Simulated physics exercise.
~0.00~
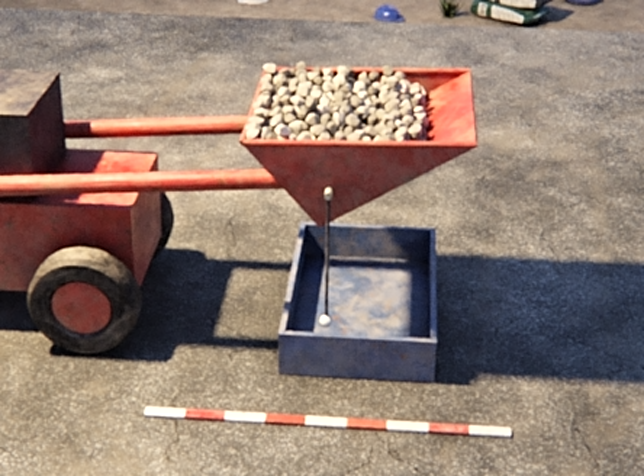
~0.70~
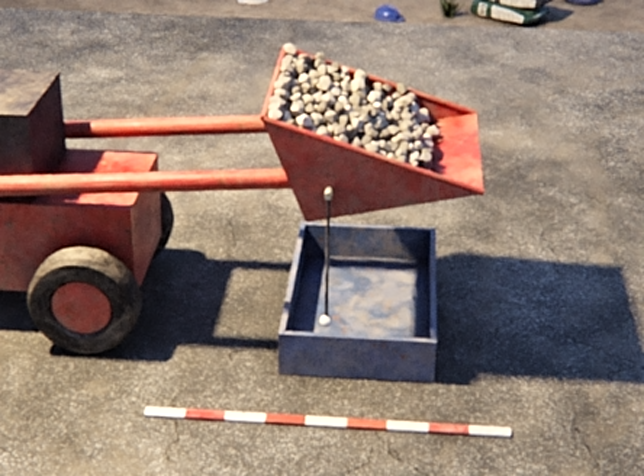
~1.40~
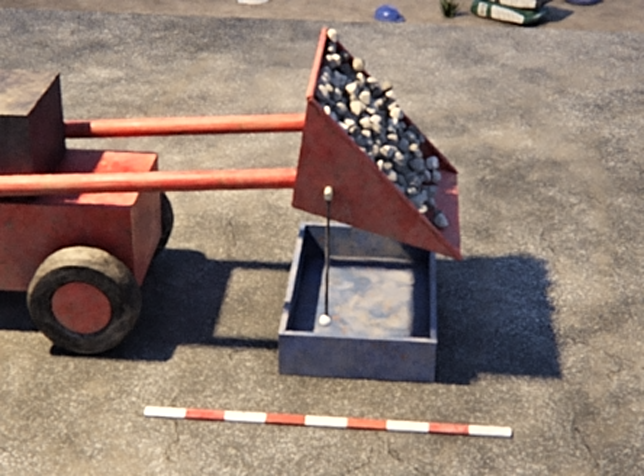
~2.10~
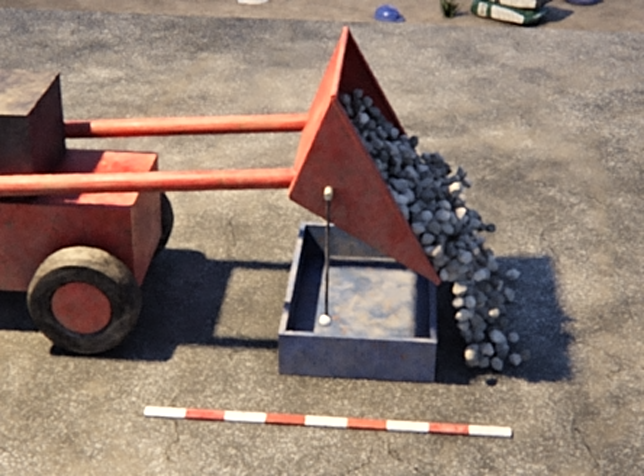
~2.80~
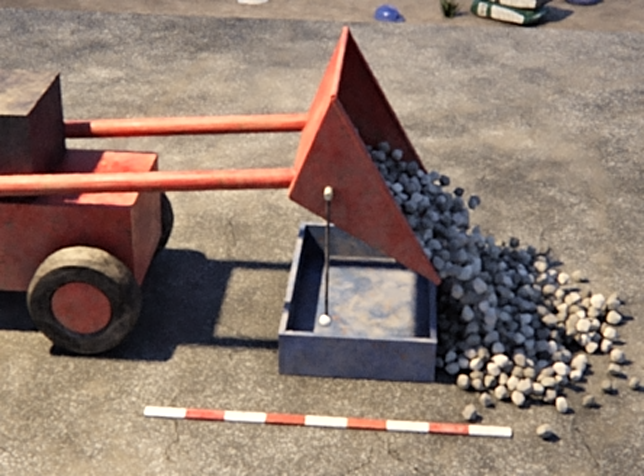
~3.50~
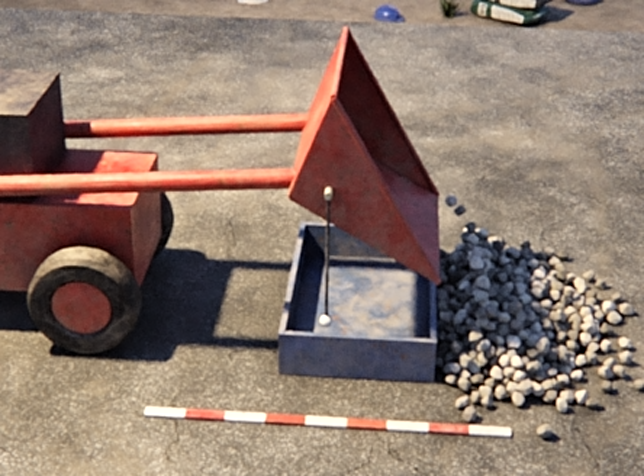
On a rough grey paved yard, seen from above and to one side, a red loader stands at the left, holding out a red bucket heaped with pale stones. Below the bucket sits an open blue-grey bin, with a red and white banded rod lying in front. The bucket tips steadily towards the right, its stones at first staying inside. Once it is steeply tilted, they pour over its lower lip, falling past the bin's right side onto the ground. The bucket holds still as it empties, leaving a spread heap beside the bin, which remains empty.
